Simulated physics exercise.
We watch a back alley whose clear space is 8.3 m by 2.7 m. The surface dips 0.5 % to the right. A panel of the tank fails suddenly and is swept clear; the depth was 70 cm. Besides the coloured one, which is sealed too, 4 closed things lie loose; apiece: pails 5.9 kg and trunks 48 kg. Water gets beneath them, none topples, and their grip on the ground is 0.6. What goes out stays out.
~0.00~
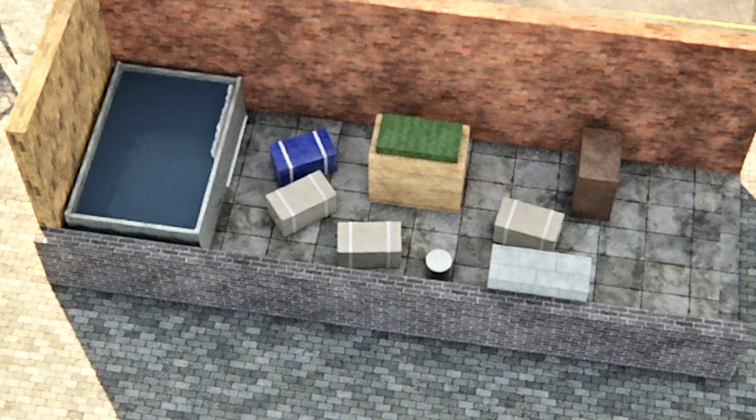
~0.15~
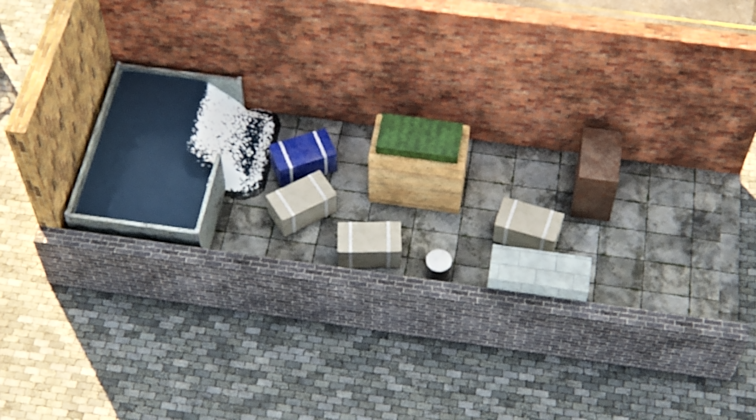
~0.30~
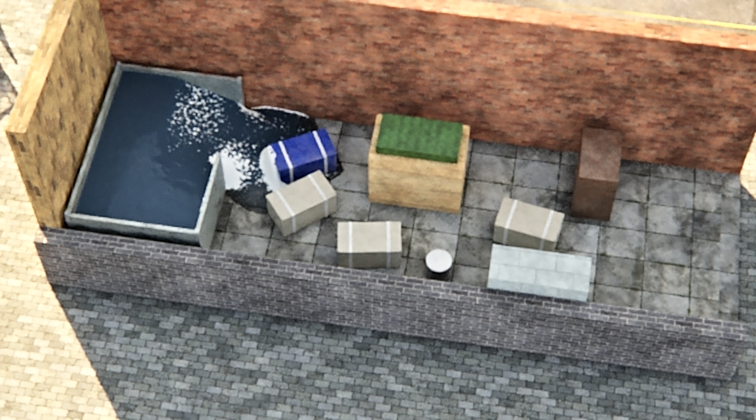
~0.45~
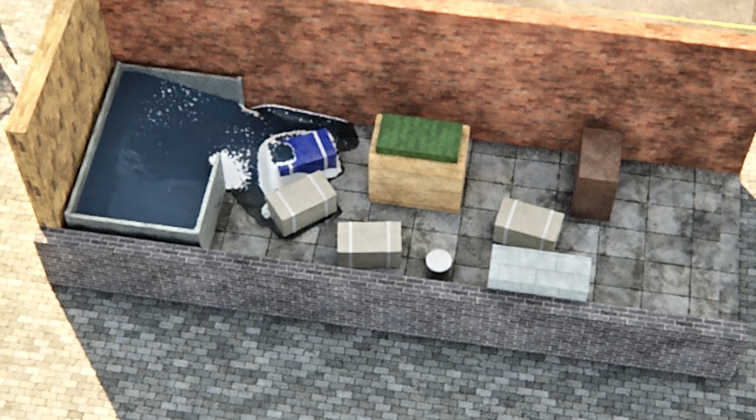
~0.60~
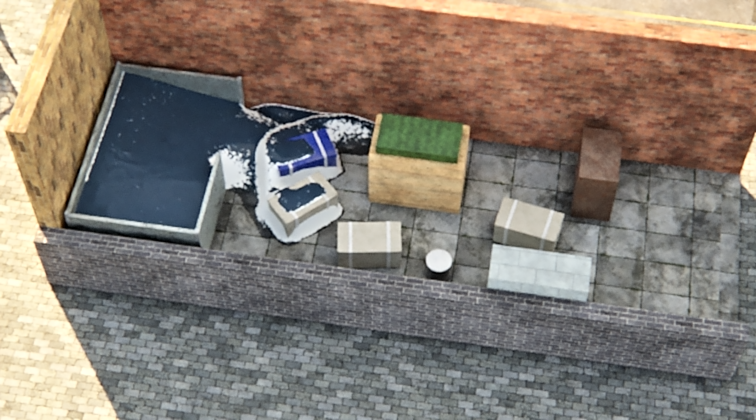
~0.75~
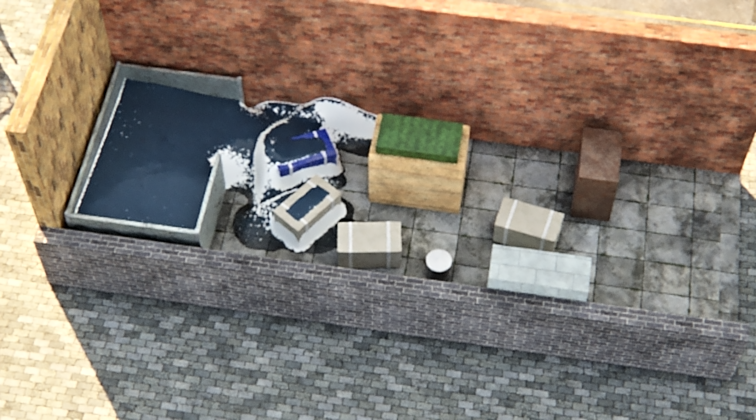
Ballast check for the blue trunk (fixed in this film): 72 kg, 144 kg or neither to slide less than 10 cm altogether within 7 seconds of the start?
Verdict: Neither load is enough.
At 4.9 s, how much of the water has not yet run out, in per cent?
About 88 per cent.
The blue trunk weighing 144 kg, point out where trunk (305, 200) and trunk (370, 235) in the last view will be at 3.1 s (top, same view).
Near (335, 246) and (396, 268).
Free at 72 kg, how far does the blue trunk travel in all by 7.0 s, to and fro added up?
Some 150 cm in all.
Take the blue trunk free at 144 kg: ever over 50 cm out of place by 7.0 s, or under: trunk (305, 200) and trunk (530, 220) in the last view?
In that order: Over, under.
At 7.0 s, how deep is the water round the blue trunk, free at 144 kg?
About 13 cm.
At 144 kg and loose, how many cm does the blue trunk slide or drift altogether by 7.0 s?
About 120 cm.
After 1.4 s the blue trunk would be 60 cm from its start with 72 kg and 35 cm from its start with 144 kg; 20 cm of water round it then.
After 3.1 s the blue trunk would be 127 cm from its start with 72 kg and 99 cm from its start with 144 kg; 16 cm of water round it then.
After 4.9 s the blue trunk would be 132 cm from its start with 72 kg and 99 cm from its start with 144 kg; 14 cm of water round it then.
After 7.0 s the blue trunk would be 134 cm from its start with 72 kg and 99 cm from its start with 144 kg; 13 cm of water round it then.
